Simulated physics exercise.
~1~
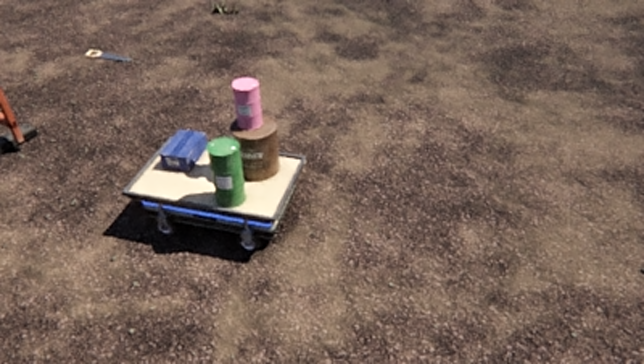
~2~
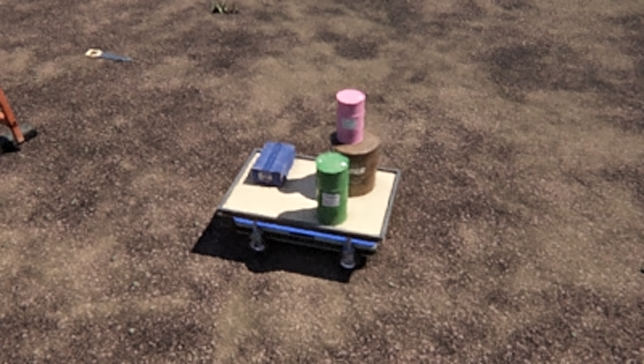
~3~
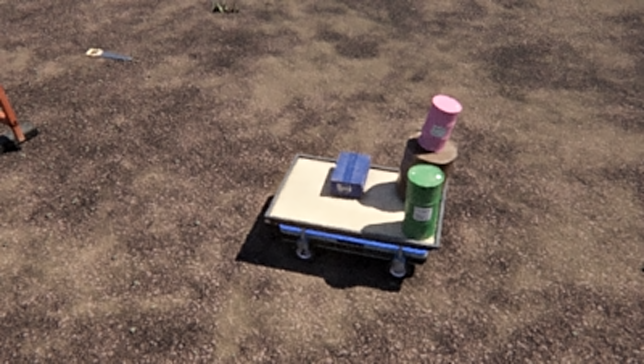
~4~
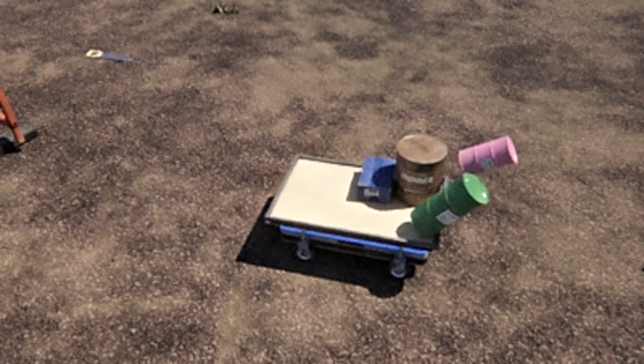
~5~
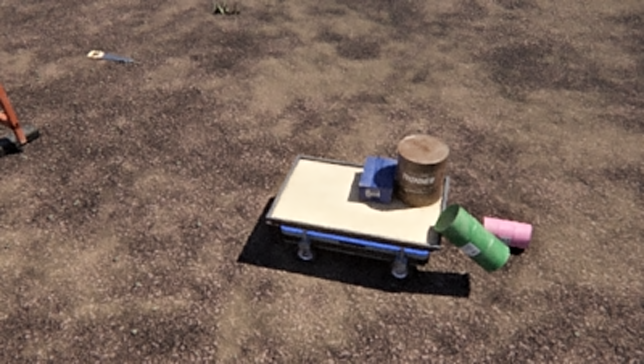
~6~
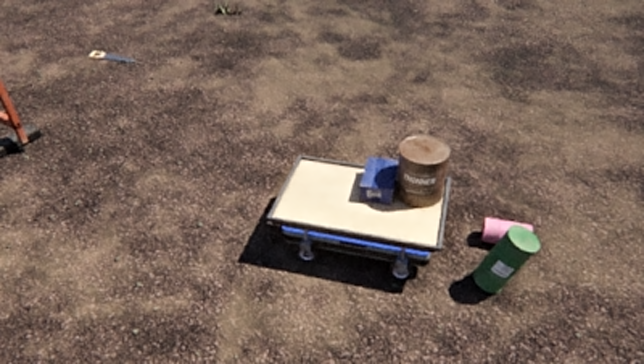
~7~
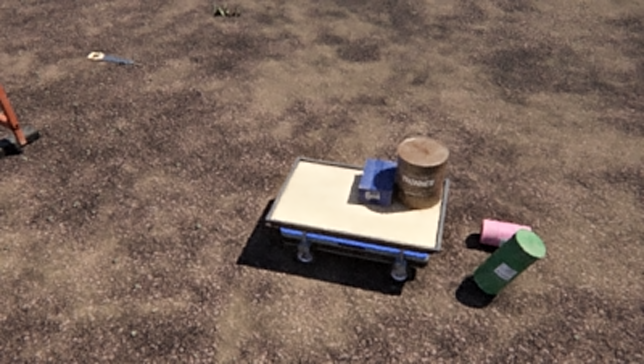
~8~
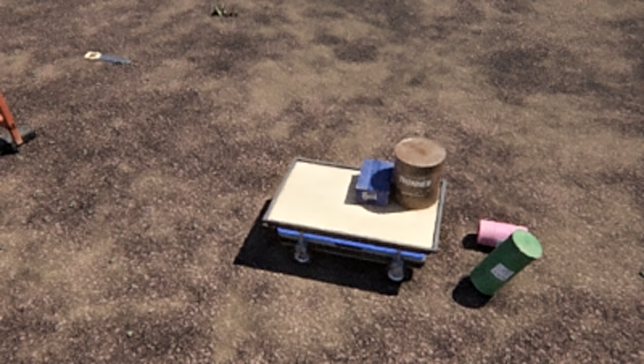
On a patch of dark, gravelly ground seen from above, a low cart with a pale deck stands left of centre, a saw and part of an orange object lying beyond it. It carries a blue parcel, a green canister in front and a pink canister on top of a brown pail. The cart rolls right and stops, and the load slides on as the pail and canisters tilt. The pink and green canisters topple off the right side to the ground. The pail settles upright aboard beside the shifted parcel, while the pink canister lies behind the slanted green one.
